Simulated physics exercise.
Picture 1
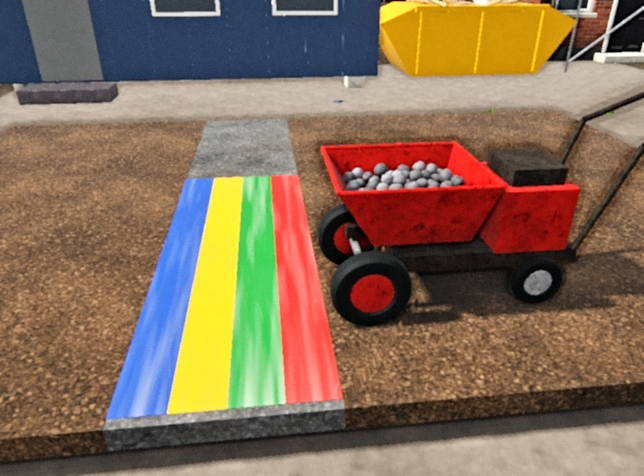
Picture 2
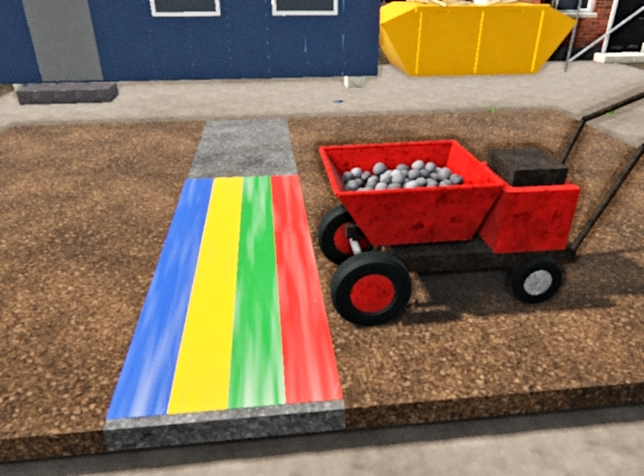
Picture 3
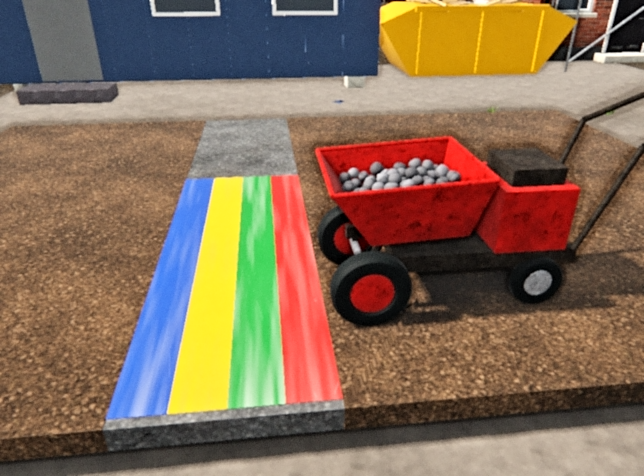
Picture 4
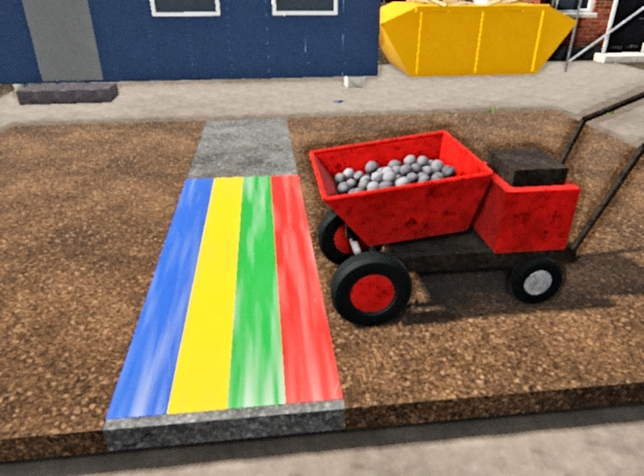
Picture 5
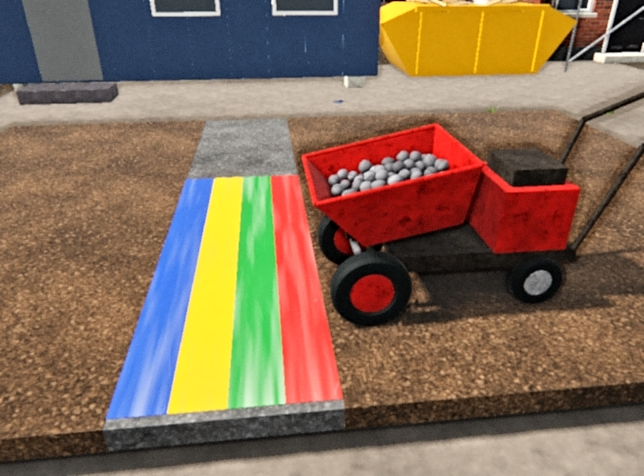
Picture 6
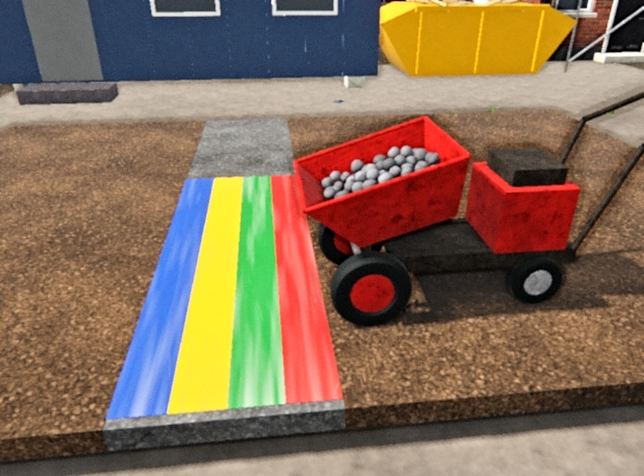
We see a red skip full of rounded grey stones on a wheeled barrow, level at first, then tilting gradually toward the left beside a pad striped blue, yellow, green and red, the stones still inside it.
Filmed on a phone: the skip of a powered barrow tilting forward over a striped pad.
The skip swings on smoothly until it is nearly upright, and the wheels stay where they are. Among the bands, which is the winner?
That would be the yellow band.
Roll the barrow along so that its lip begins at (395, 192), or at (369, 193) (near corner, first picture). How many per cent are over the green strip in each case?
The first gives close to 40 per cent and the second 40 per cent.
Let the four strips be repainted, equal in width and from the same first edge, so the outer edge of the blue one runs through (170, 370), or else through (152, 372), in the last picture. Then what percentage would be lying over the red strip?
In turn, 0 and 0 in a hundred.
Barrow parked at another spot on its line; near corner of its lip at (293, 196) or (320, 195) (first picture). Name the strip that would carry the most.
First place: The blue one; second place: The yellow one.
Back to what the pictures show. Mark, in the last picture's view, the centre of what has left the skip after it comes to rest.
Last view, resting centre - approx. (211, 296).
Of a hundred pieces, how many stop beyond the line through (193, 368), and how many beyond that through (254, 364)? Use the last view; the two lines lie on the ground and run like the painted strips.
Around 30 per cent for the first, and 80 per cent for the second.
Shortly afterwards, skip tipped steeply; the whole lot in the skip.
Next, skip tipped right over; the bulk in the skip; a little over the green strip; a little over the yellow strip.
Some moments later, skip tipped right over; near a quarter in the skip; near a quarter over the green strip; near a third over the yellow strip; near a quarter over the blue strip; only a few off the paint.
In the end, skip tipped right over; near a quarter in the skip; none at all over the red strip; near a quarter over the green strip; near a third over the yellow strip; near a quarter over the blue strip; a little off the paint.
